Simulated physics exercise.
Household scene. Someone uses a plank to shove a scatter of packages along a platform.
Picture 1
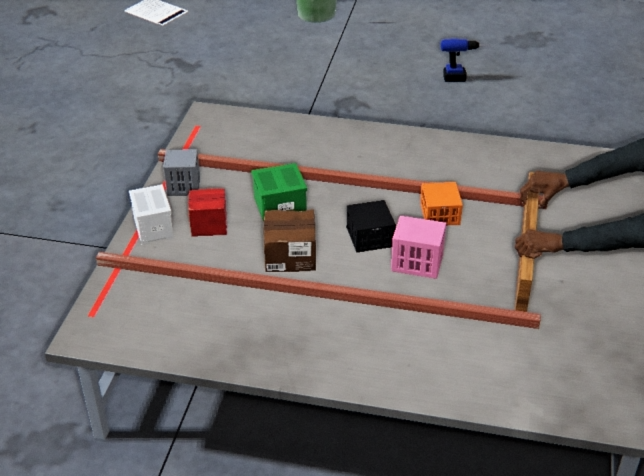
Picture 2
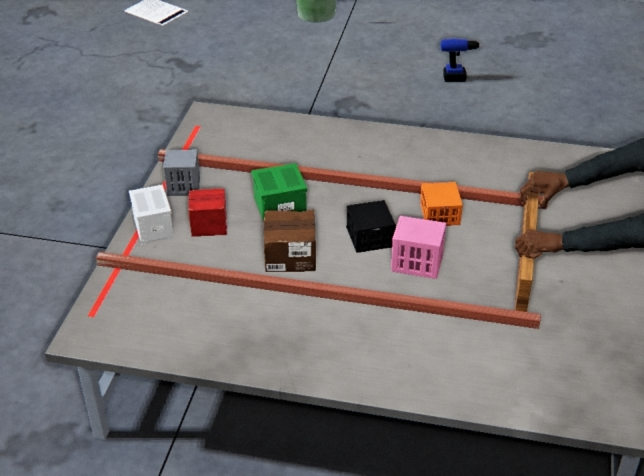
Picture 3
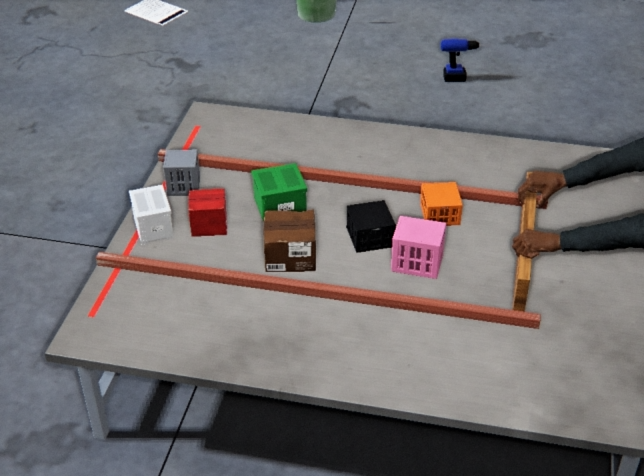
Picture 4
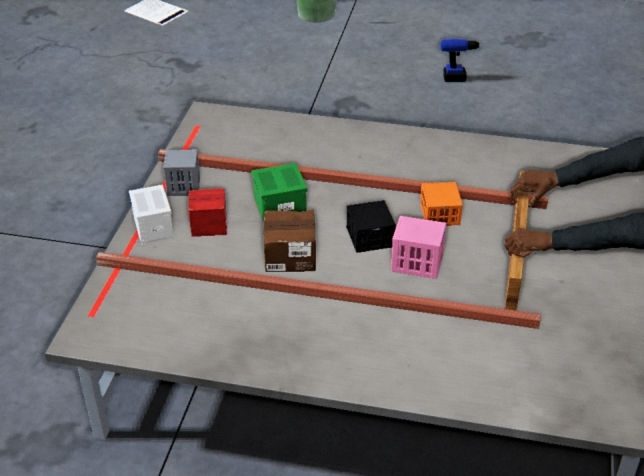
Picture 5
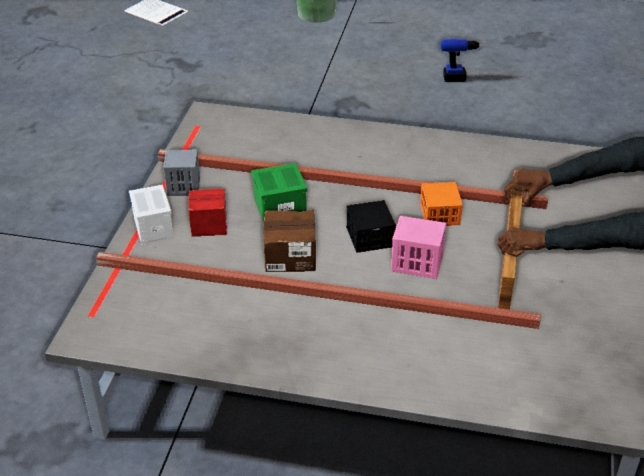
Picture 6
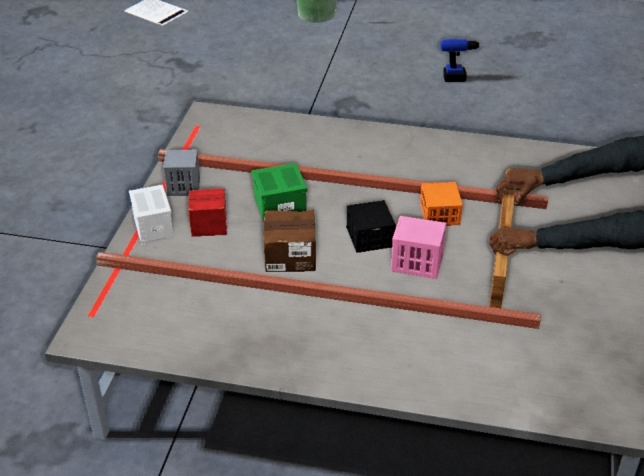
Two hands sliding a wooden plank slightly left between rails on a table, toward colourful crates and boxes that stay still.
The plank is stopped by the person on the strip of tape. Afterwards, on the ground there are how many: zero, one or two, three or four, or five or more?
On the ground there are five or more.
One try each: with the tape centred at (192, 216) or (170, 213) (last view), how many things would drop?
Respectively 4 and 5.
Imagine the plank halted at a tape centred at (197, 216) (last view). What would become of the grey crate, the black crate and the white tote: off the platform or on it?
In the end the grey crate drops, the black crate keeps its place and the white tote drops.
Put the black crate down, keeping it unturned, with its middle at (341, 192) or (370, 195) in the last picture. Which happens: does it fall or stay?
Well, it tips off the first time and tips off the second time.
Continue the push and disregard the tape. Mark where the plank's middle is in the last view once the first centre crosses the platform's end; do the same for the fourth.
First: Around (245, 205). Next: Around (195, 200).
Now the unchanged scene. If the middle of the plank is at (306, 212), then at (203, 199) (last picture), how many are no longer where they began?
Moved so far: 6, later 8.
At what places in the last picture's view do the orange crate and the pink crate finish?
In the last picture, roughly (153, 166) and (118, 209).
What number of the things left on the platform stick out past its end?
Count of overhanging things: 3.
Soon after, none off yet; white tote at rest near (152, 215); grey crate at rest near (182, 173); red box at rest near (208, 213).
At rest, the number that fall off is five or more; fallen, brown parcel, green tote, red box, grey crate and white tote.
